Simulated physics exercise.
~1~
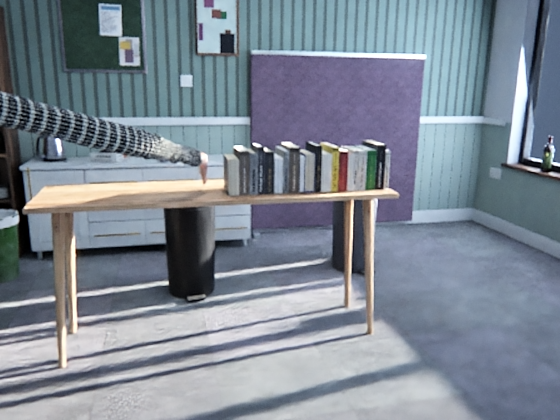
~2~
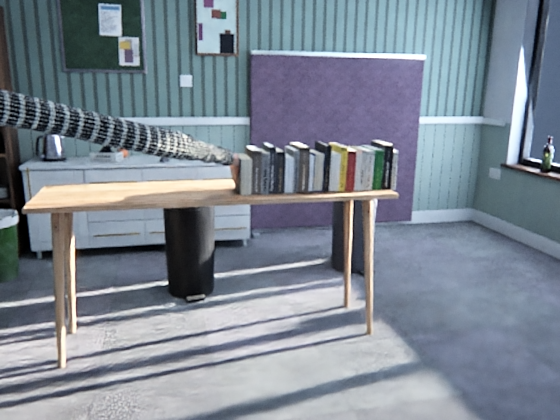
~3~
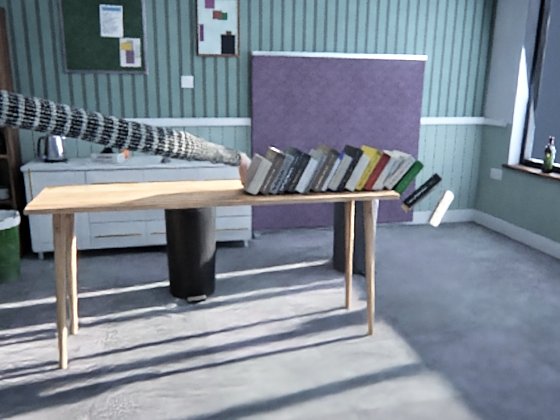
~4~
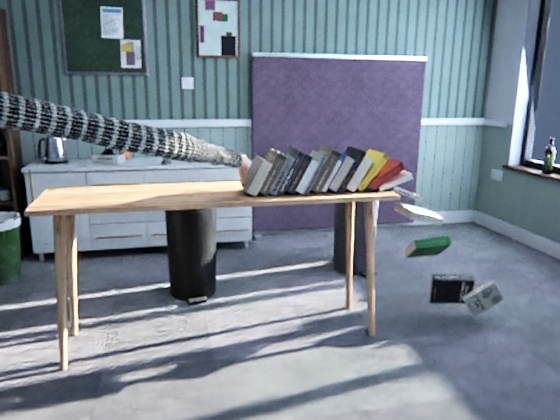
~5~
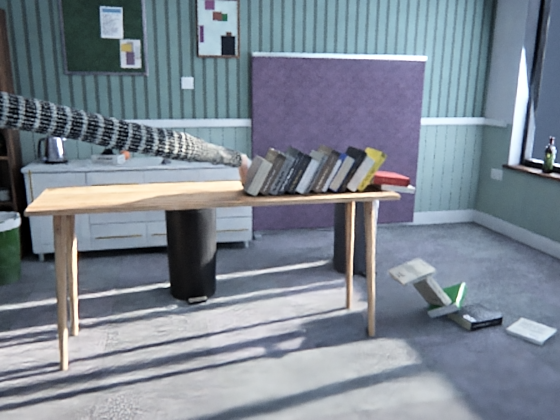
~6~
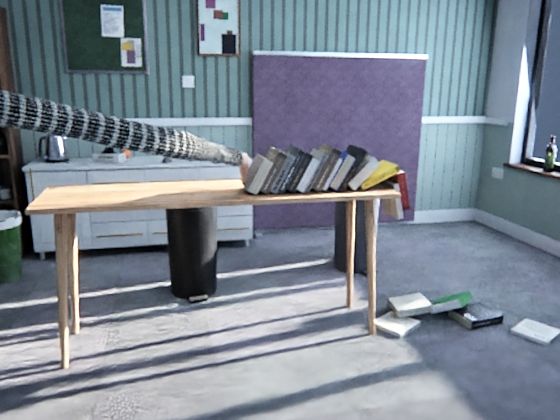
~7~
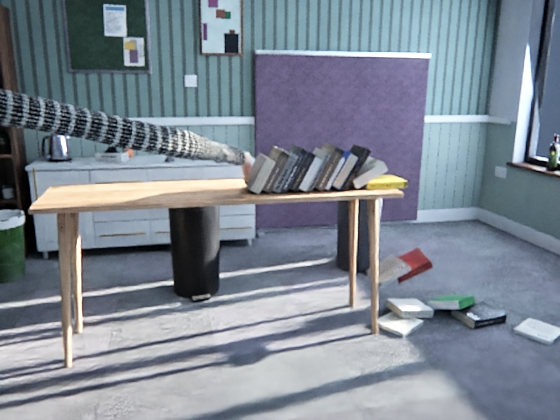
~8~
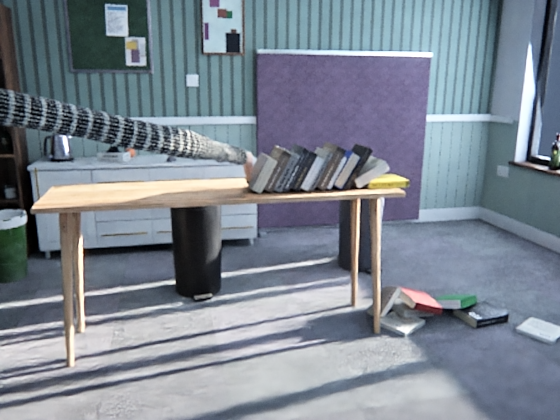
At the start, a row of upright books stands at the right end of a wooden table, with a long, patterned arm reaching in from the left. The arm pushes the row rightward, and the books begin to lean. Those at the far end topple over the edge, a green one among them, and land on the floor. The red book tips over the edge, hangs there briefly, then drops onto the pile. At the end, the yellow book lies flat at the table's edge beside the remaining books, which still lean to the right.
